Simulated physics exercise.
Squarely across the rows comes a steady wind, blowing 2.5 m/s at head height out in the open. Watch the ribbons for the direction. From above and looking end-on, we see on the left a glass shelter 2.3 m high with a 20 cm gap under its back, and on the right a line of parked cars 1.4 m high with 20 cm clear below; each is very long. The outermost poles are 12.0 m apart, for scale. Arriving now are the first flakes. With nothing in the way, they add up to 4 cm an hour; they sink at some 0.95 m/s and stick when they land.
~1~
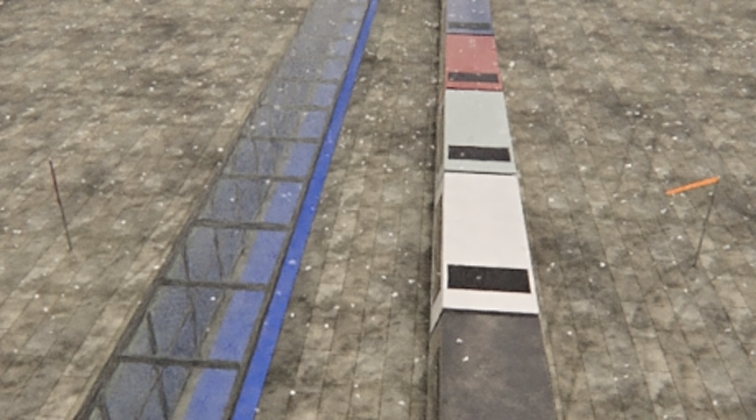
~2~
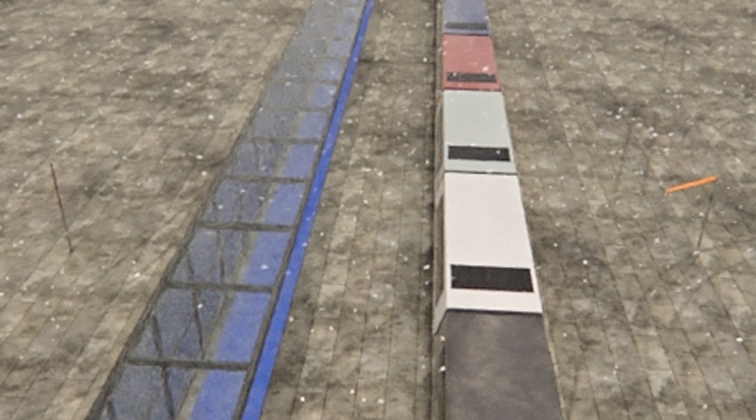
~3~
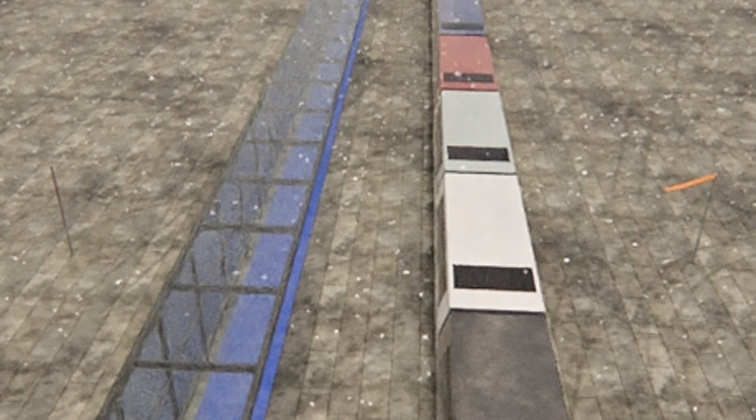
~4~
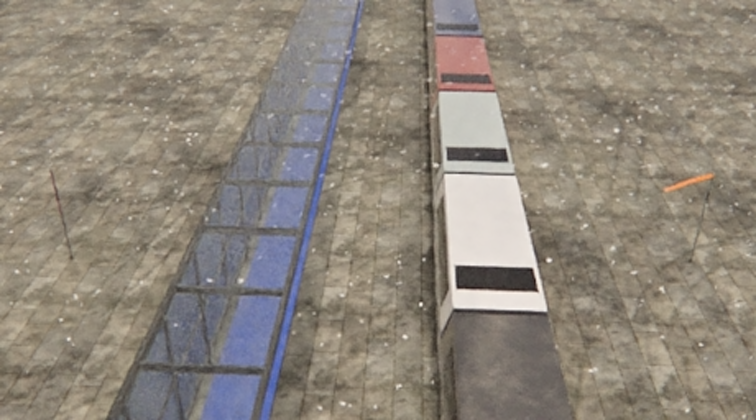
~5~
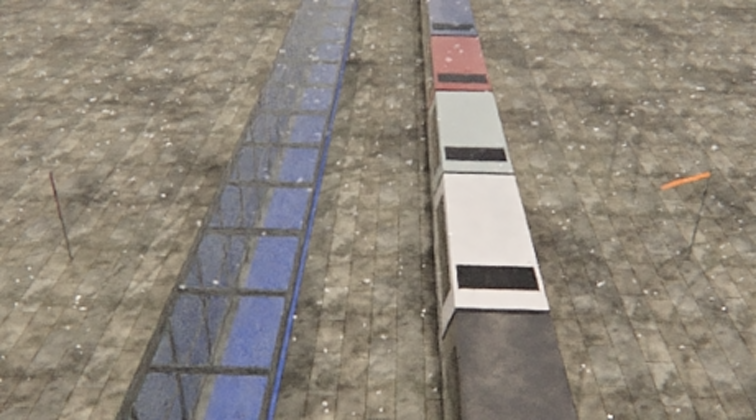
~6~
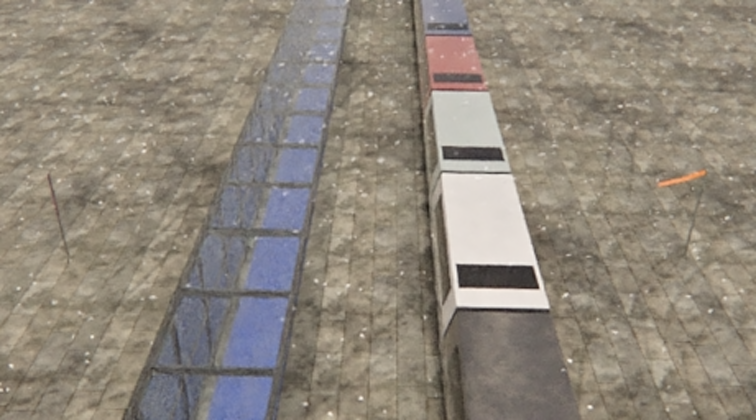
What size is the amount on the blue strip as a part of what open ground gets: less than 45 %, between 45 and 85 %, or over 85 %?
Under 45 %.
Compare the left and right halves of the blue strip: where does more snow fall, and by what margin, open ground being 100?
Heavier on the right flank, with a lead of about 25 points.
After 10 minutes open ground has 7 mm and the blue strip 1 mm.
After 30 minutes open ground has 20 mm and the blue strip 3 mm.
After 60 minutes open ground has 40 mm and the blue strip 6 mm, so the blue strip has 14 % of the open amount; the left half of it has 1 %, the right half 27 %.
